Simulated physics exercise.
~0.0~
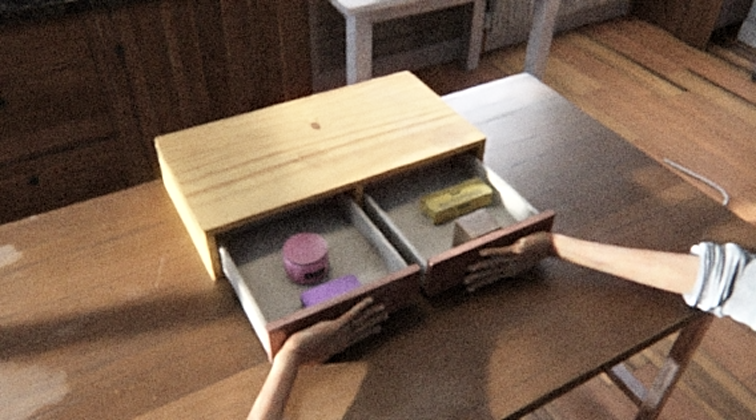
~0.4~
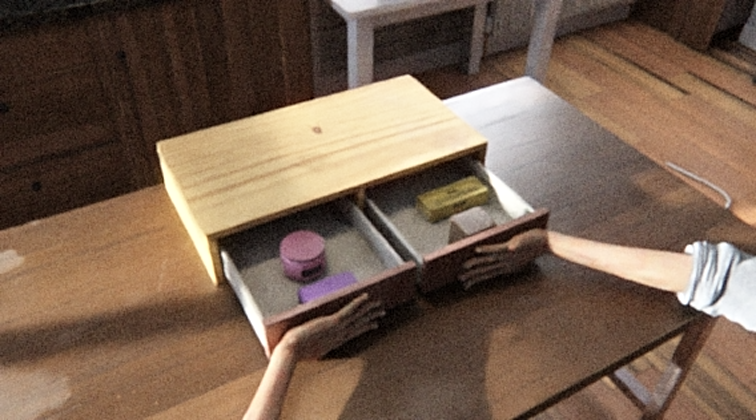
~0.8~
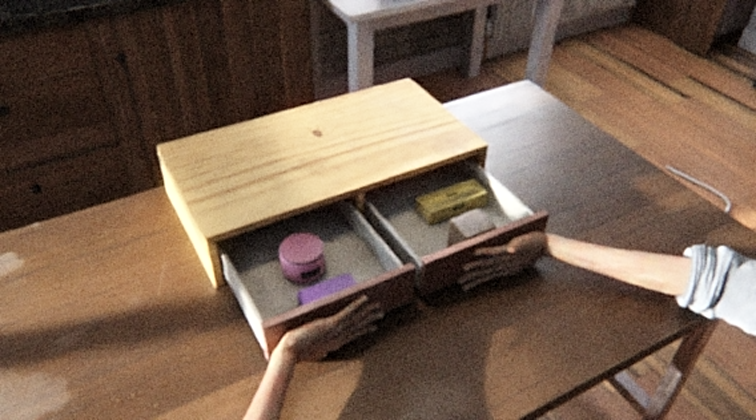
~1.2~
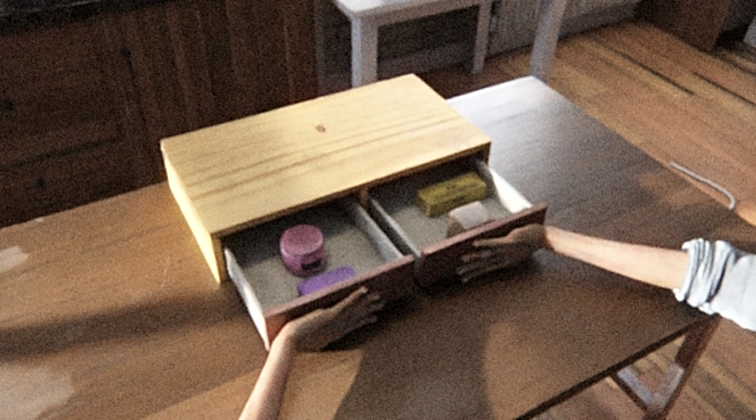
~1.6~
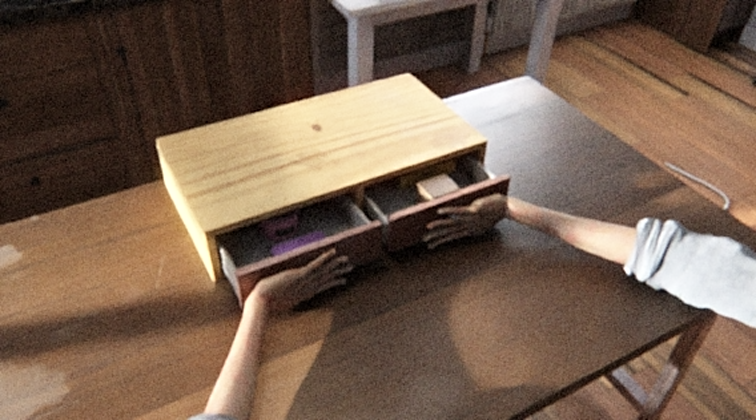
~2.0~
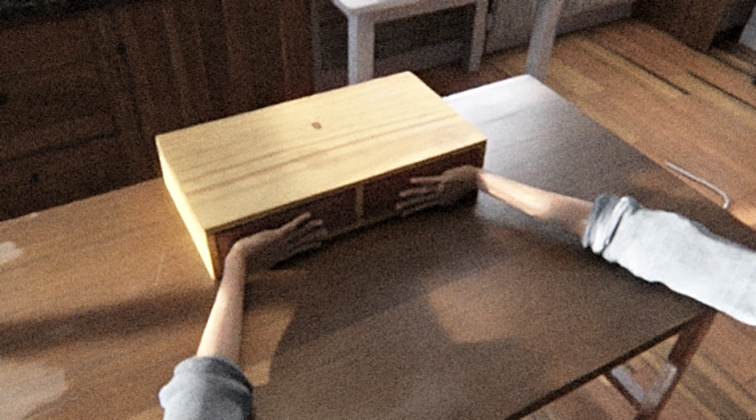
On a wooden table, a low pale-wood cabinet has both drawers open, showing a pink jar and purple case on the left and yellow and brown blocks on the right. Two hands resting on the drawer fronts push them in together until both are shut.
